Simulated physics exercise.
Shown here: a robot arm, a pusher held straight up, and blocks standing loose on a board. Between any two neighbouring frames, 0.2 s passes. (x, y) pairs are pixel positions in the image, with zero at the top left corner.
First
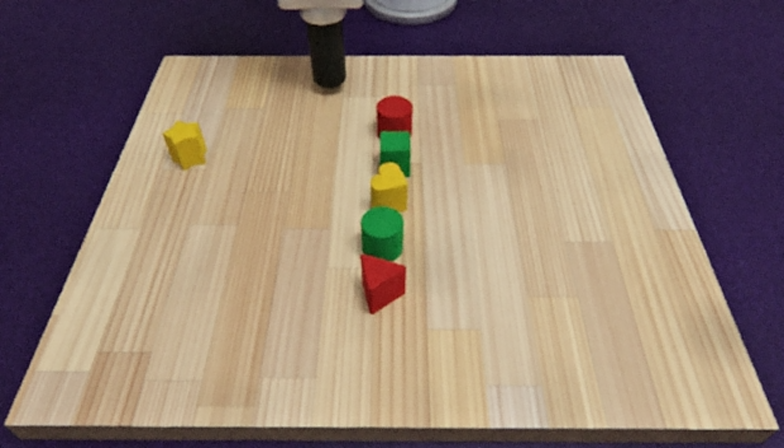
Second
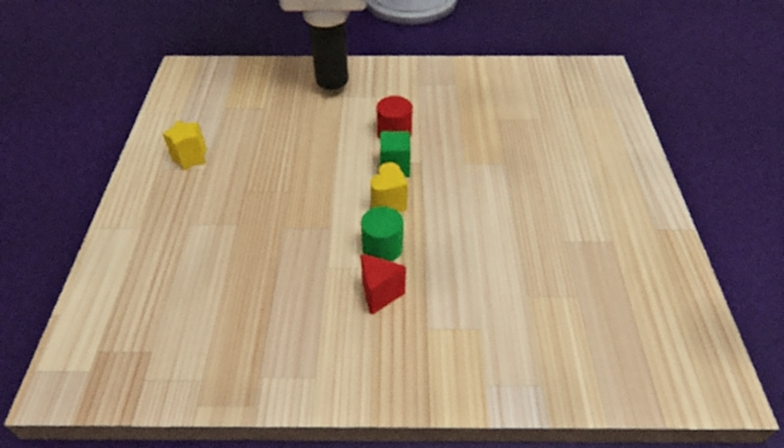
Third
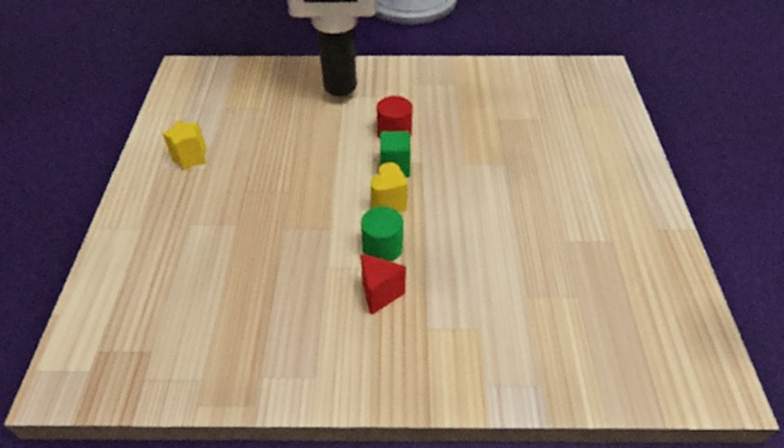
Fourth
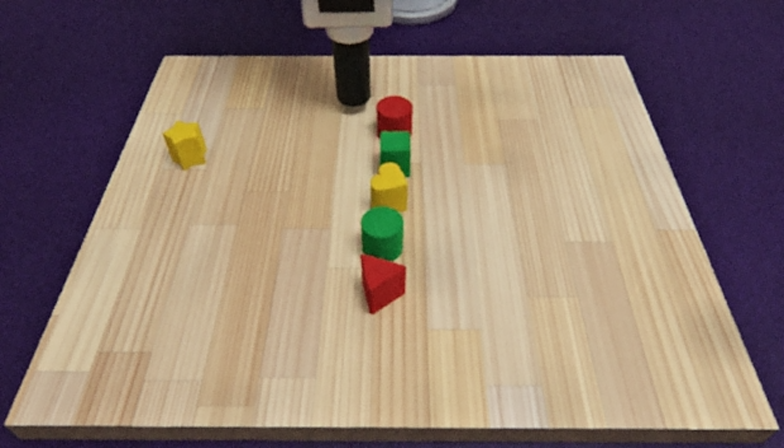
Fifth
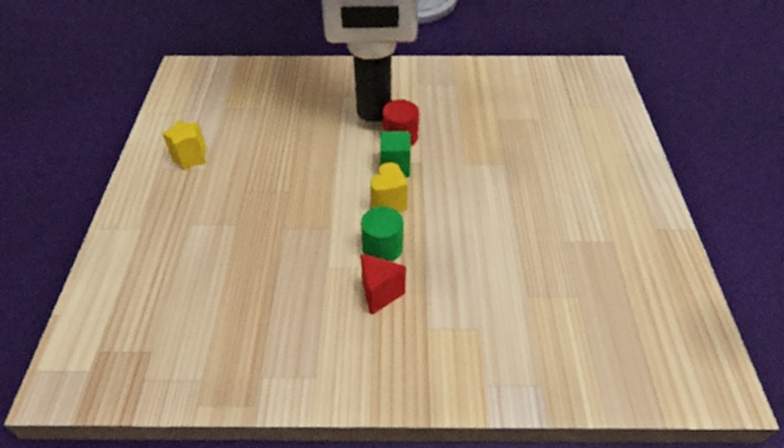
We see a robot arm's black pusher beside a column of red, green and yellow blocks on a wooden board, a yellow block apart at left; the pusher moves right and slightly nearer, nudging the red disc a little rightward.
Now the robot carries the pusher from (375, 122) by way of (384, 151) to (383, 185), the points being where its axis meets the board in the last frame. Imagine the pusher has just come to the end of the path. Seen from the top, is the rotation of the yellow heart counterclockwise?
Going by the path, no.
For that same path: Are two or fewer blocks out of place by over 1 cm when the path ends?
Answer: No.
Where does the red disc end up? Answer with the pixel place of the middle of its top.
My estimate: (422, 127).
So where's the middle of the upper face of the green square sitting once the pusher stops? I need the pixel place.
Top centre: (414, 170).
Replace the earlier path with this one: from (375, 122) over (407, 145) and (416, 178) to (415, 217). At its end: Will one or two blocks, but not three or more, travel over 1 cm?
I'd say no.
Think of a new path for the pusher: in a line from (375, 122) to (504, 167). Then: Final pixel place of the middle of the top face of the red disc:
About (474, 157).
The first path, step by step. Halfway along, pusher (383, 142); green square (400, 148), turned 15° clockwise; red disc (421, 126).
At the end, pusher (383, 175); green disc not moved; yellow heart (392, 190), turned 45° clockwise; green square (414, 170), turned 60° anticlockwise; red disc (422, 127).
